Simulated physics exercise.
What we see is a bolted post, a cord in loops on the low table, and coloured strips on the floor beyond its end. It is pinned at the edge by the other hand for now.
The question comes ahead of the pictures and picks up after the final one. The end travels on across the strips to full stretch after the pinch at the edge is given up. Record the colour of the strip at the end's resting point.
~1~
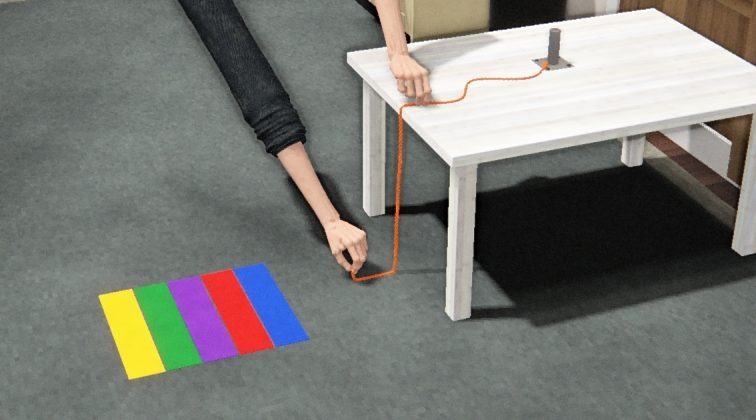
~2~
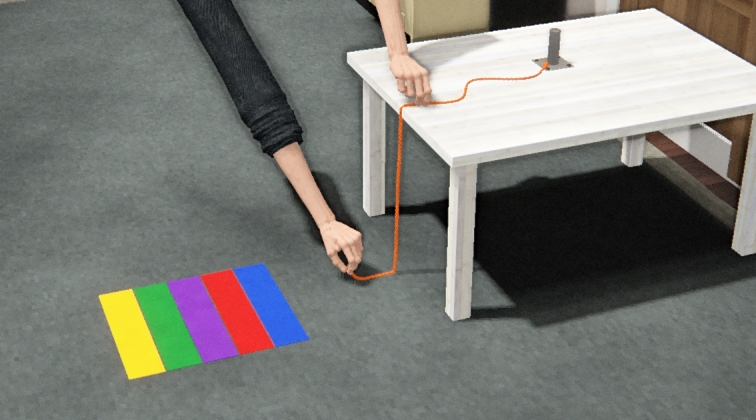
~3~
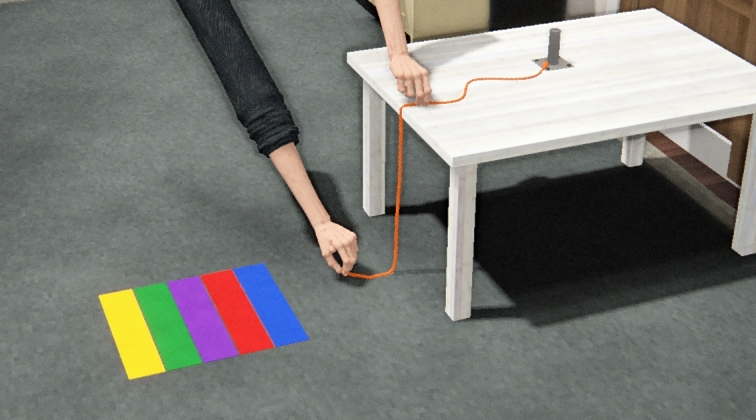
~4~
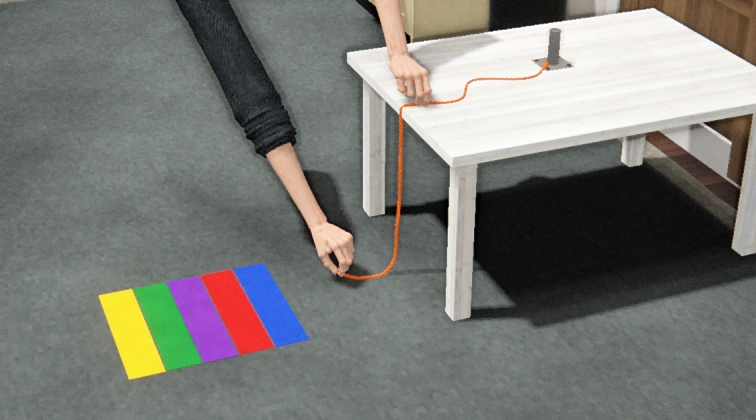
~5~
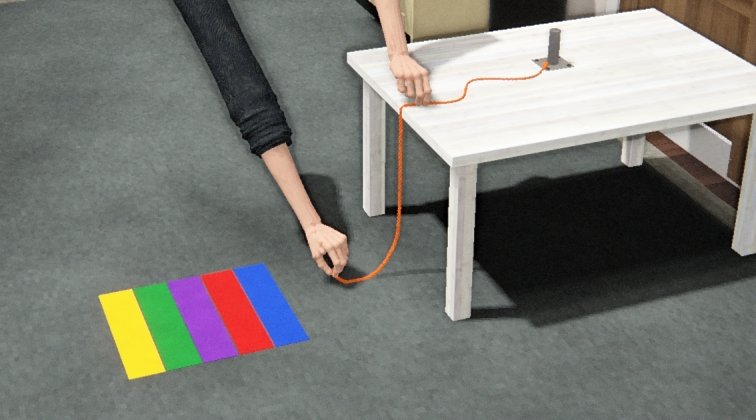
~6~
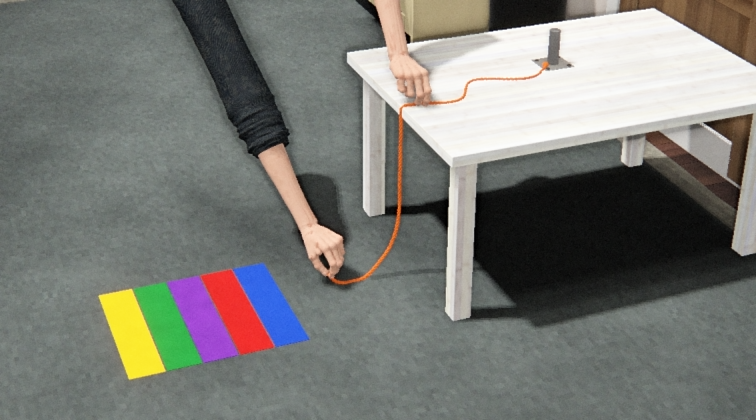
Resting point: Purple strip.
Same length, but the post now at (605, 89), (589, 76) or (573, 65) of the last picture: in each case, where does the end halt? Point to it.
It works out at around (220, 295), (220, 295) and (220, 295) for the three tries.
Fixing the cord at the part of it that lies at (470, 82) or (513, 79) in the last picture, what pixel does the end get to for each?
Around (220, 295), then around (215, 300).
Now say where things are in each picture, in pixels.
The first frame shows end (352, 269); blue (284, 328); red (250, 336); purple (214, 344); green (178, 351); yellow (141, 359).
The second frame shows end (347, 270); cord through (537, 75) (473, 81) (438, 103) (400, 141) (397, 204) (395, 265).
The third frame shows end (342, 271).
The fourth frame shows end (339, 272); cord through (537, 75) (473, 81) (438, 103) (401, 140) (399, 204) (392, 265).
The fifth frame shows end (333, 273).
The sixth frame shows end (329, 274); cord through (537, 75) (473, 81) (438, 103) (401, 140) (399, 204) (378, 263).
Early on, end near (261, 288); over blue.
Midway, end near (225, 296); over red.
At the end of the slack, end near (202, 300); over purple. It halts on the purple strip.
